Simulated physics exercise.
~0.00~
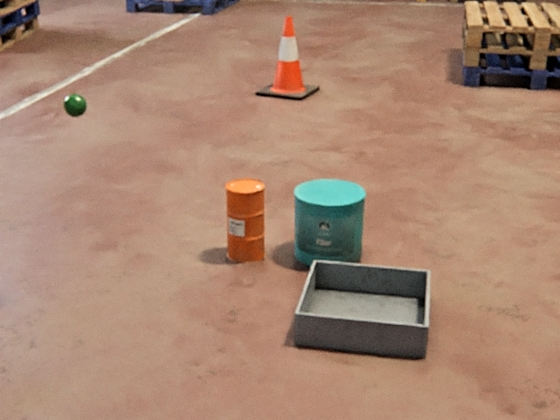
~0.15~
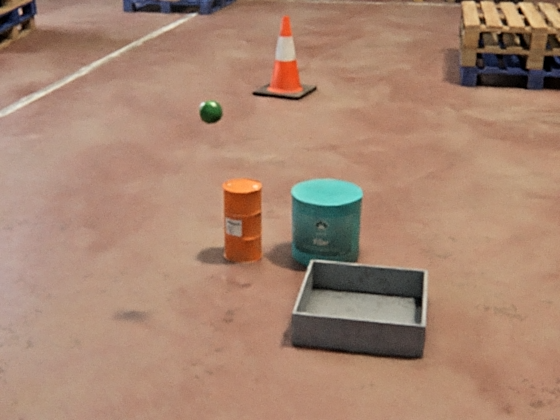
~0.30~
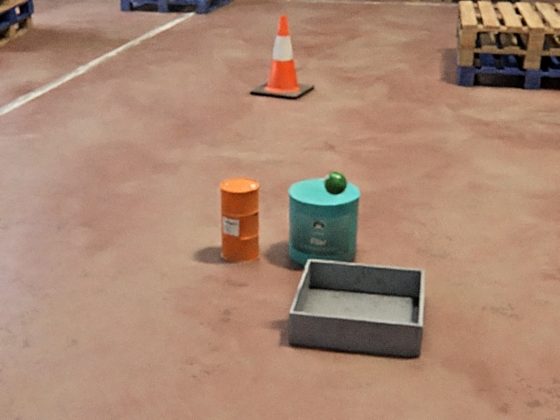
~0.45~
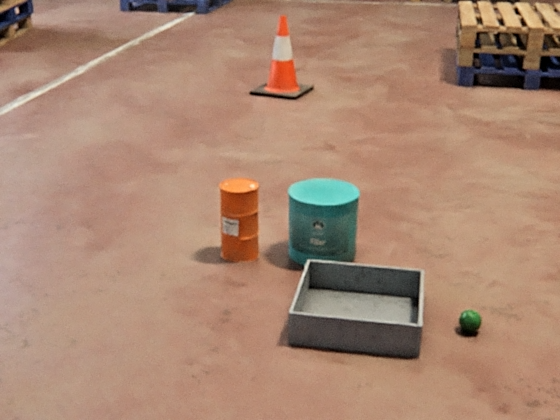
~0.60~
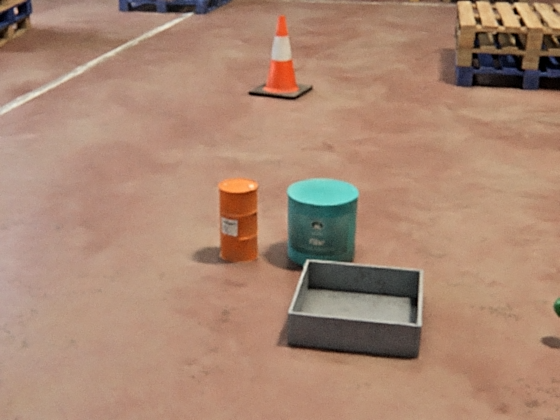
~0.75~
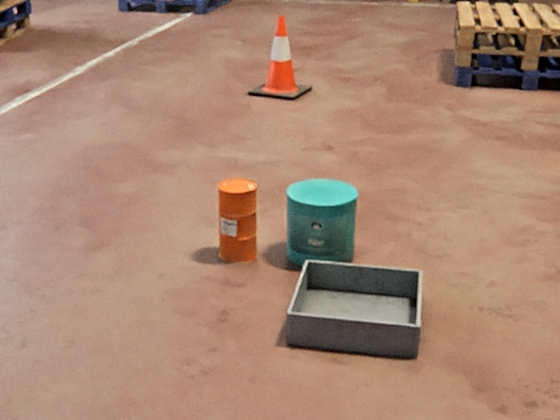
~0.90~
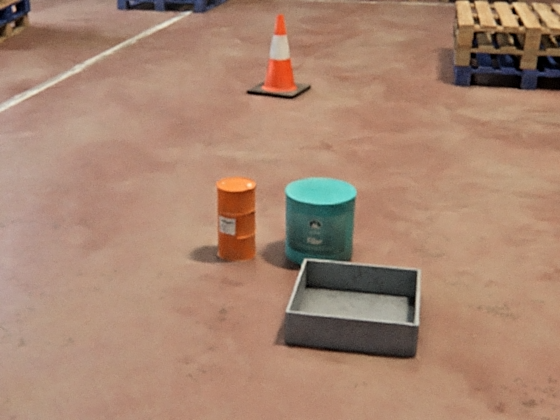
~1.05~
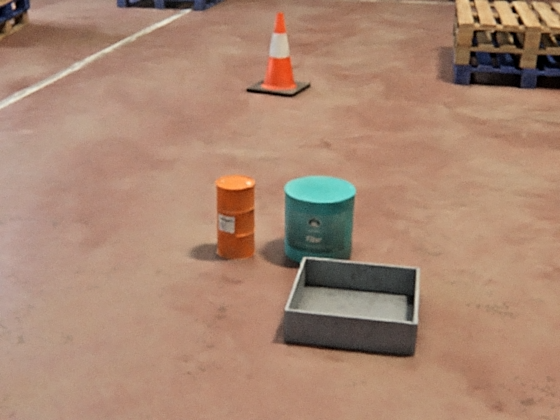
A green ball flies right over the canister and pail, misses the box, and leaves view.
